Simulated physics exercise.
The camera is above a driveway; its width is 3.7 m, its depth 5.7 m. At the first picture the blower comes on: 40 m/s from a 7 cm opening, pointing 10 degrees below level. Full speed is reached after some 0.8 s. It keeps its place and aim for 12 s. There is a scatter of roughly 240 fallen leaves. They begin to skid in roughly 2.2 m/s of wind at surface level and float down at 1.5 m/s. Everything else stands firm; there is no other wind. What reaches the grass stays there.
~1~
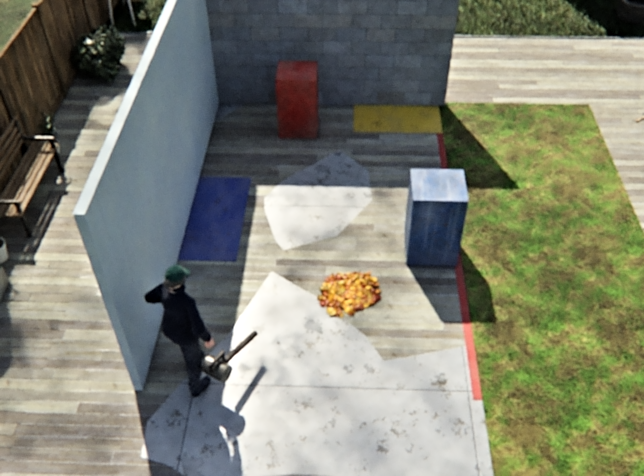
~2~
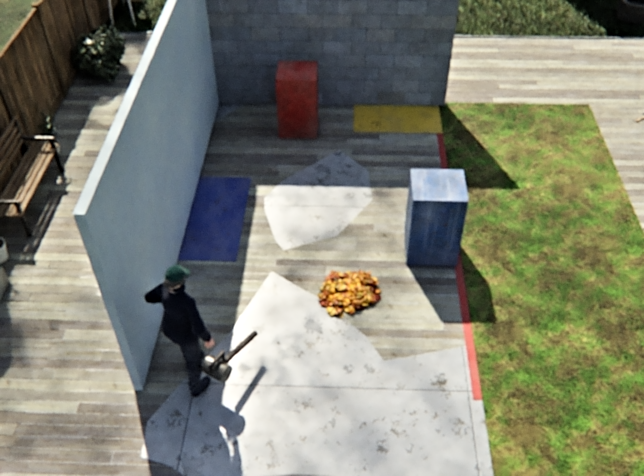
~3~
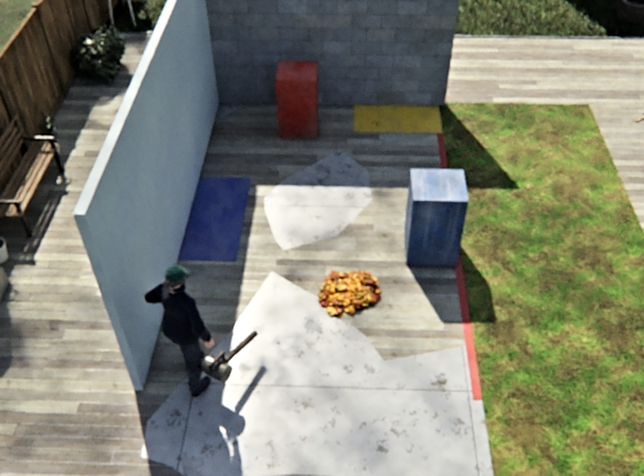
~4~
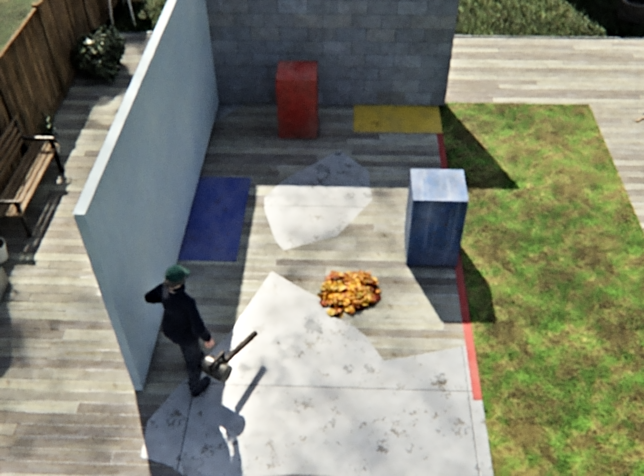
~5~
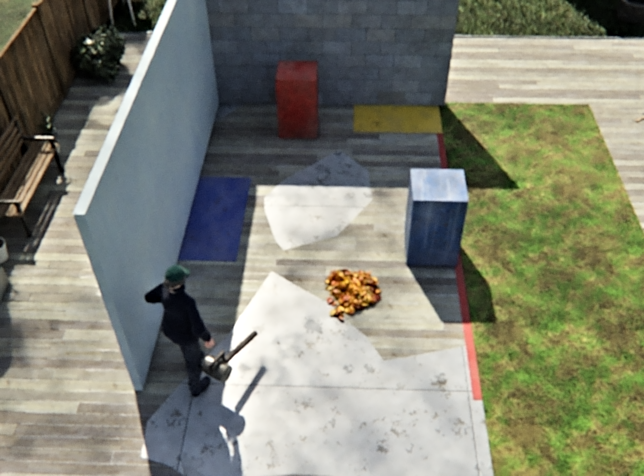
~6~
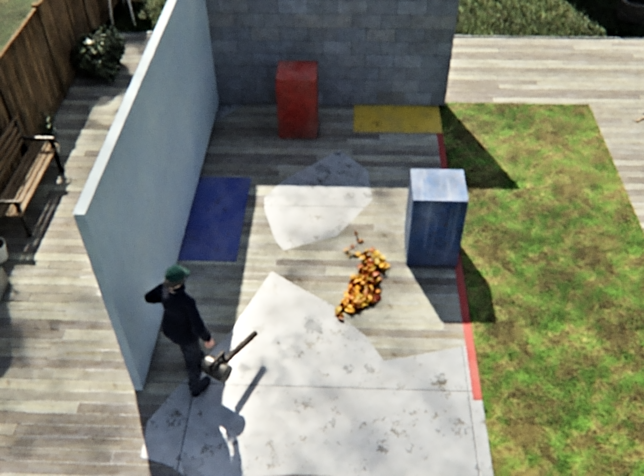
A pile of orange-brown leaves lies still on a paved yard while a person in dark clothes and a green cap stands at the left, holding a blower toward it. The pile then begins to shift, its near left side thinning, and it stretches into a narrower, uneven patch slightly farther right, with a few leaves straying toward the back.
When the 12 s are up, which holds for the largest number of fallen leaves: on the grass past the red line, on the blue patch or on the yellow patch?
It is red that takes the most.
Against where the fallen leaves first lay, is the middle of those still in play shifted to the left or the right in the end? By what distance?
Towards the right, some 1.2 m.
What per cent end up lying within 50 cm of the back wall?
Some 0 per cent.
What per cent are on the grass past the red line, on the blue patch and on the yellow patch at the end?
Roughly 30 % red, 0 % blue, 0 % yellow.
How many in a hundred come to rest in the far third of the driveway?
Near 0 %.
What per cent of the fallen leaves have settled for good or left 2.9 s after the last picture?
Near 30 %.
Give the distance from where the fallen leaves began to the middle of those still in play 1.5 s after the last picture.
About 0.8 m.
Then, 1.5 s after the last picture the count stands so, 0 % are on the blue patch, 7 % on the grass past the red line and 0 % on the yellow patch; the middle of those still in play is near (404, 266).
Then, 2.9 s after the last picture the count stands so, 0 % are on the blue patch, 17 % on the grass past the red line and 0 % on the yellow patch; the middle of those still in play is near (406, 262).
Then, 5.7 s after the last picture the count stands so, 0 % are on the blue patch, 22 % on the grass past the red line and 0 % on the yellow patch; the middle of those still in play is near (429, 264).
Then, 11.1 s after the last picture, at the end, 0 % are on the blue patch, 27 % on the grass past the red line and 0 % on the yellow patch; the middle of those still in play is near (437, 264).
